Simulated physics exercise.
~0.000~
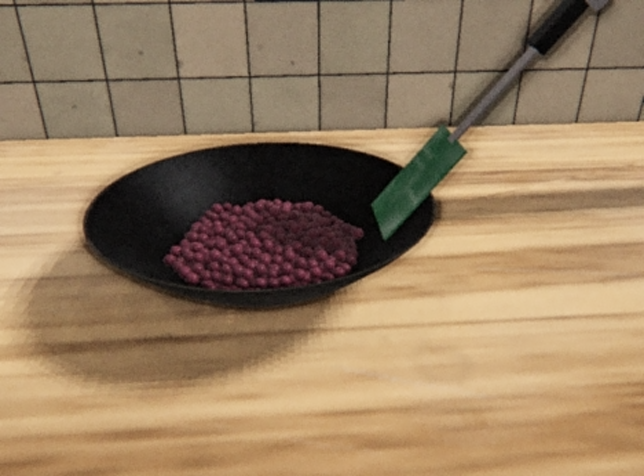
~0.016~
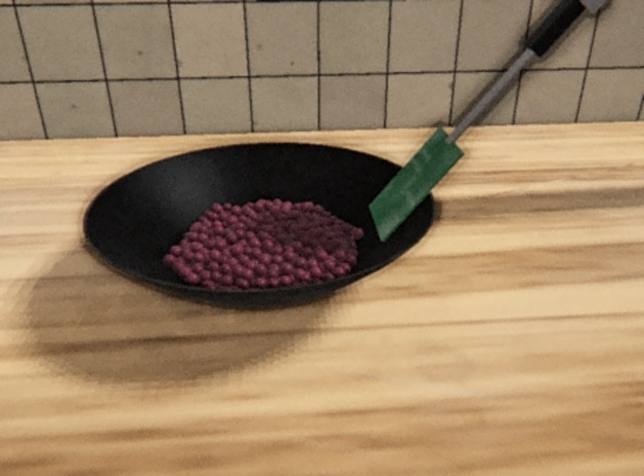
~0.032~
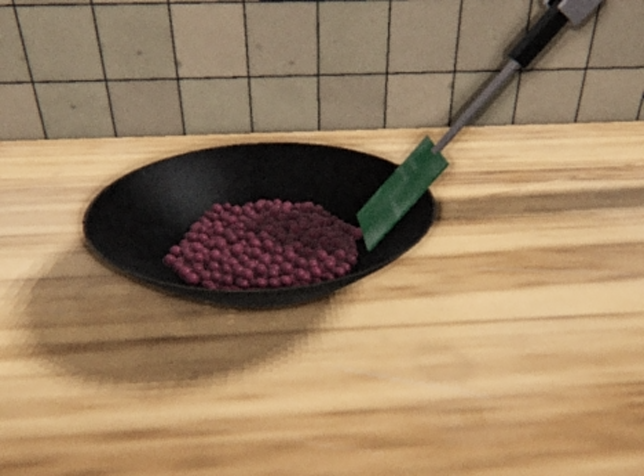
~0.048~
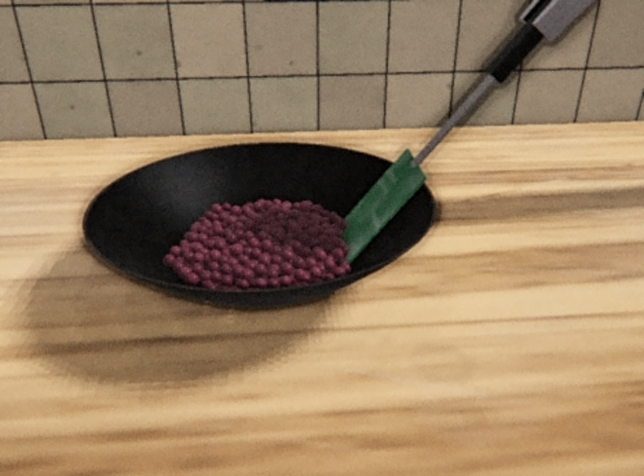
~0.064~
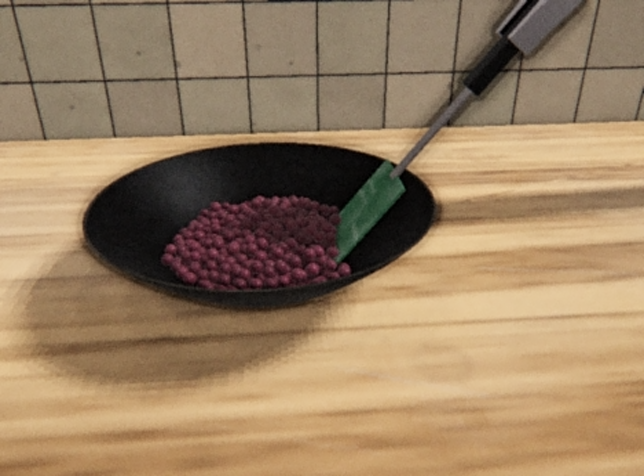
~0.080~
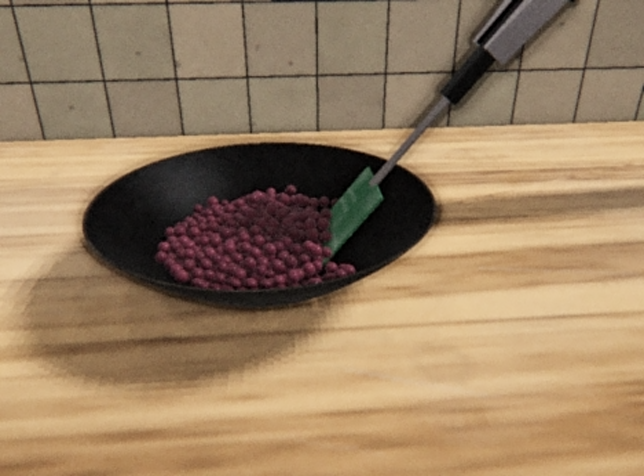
At first, a green turner on a dark-handled tool rests over the right rim of a black wok holding a mound of purple beads on a wooden counter. It then slides left and down into the wok, pressing into the mound's right side and nudging the beads slightly leftward.
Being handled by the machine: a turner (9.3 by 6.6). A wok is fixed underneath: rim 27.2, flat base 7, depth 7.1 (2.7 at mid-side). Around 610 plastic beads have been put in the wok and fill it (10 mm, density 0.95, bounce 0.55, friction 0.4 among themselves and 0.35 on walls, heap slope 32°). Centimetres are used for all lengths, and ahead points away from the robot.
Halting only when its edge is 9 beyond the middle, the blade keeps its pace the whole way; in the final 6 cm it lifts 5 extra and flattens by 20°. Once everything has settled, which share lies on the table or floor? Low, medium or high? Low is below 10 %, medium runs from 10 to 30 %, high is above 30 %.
The share is high, above 30 %.
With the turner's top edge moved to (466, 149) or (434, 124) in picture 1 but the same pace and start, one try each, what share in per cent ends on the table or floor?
First try roughly 35 percent, second try roughly 35 percent.
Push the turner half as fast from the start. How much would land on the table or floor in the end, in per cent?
It would be roughly 15 percent.
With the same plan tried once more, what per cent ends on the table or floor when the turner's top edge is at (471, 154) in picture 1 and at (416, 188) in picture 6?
My guess would be close to 20 per cent.
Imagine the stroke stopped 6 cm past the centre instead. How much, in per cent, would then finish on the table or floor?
With that change, I'd expect about 20 per cent.
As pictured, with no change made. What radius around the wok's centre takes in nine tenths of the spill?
Around 80 centimetres.
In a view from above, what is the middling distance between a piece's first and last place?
Some 6 centimetres.
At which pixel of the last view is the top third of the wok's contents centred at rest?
(186, 242).
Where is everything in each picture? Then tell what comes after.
The first frame shows turner top edge at (455, 137), sloping 51°; upper third of the load around (263, 237), from x 170 to 360, top at y 205; 614 in the wok.
The second frame shows turner top edge at (452, 139), sloping 51°; upper third of the load around (263, 237), from x 170 to 360, top at y 205.
The third frame shows turner top edge at (438, 149), sloping 51°; upper third of the load around (263, 238), from x 170 to 360, top at y 205.
The fourth frame shows turner top edge at (417, 162), sloping 51°; upper third of the load around (264, 235), from x 170 to 350, top at y 205.
The fifth frame shows turner top edge at (396, 173), sloping 51°; upper third of the load around (266, 235), from x 165 to 345, top at y 200.
The sixth frame shows turner top edge at (375, 182), sloping 51°; upper third of the load around (261, 232), from x 160 to 350, top at y 190; 614 in the wok.
After 0.12 s, sloping 51°, highest piece 7 above the table; 614 in the wok.
After 0.16 s, sloping 45°, highest piece 9 above the table; 613 in the wok, 1 on the blade or in flight.
After 0.38 s, sloping 31°, highest piece 19 above the table; 386 in the wok, 72 on the table or floor, 156 on the blade or in flight.
After 1.43 s, sloping 31°, highest piece 6 above the table; 386 in the wok, 228 on the table or floor.
At rest, 386 in the wok, 228 on the table or floor. That is 37 % on the table or floor.
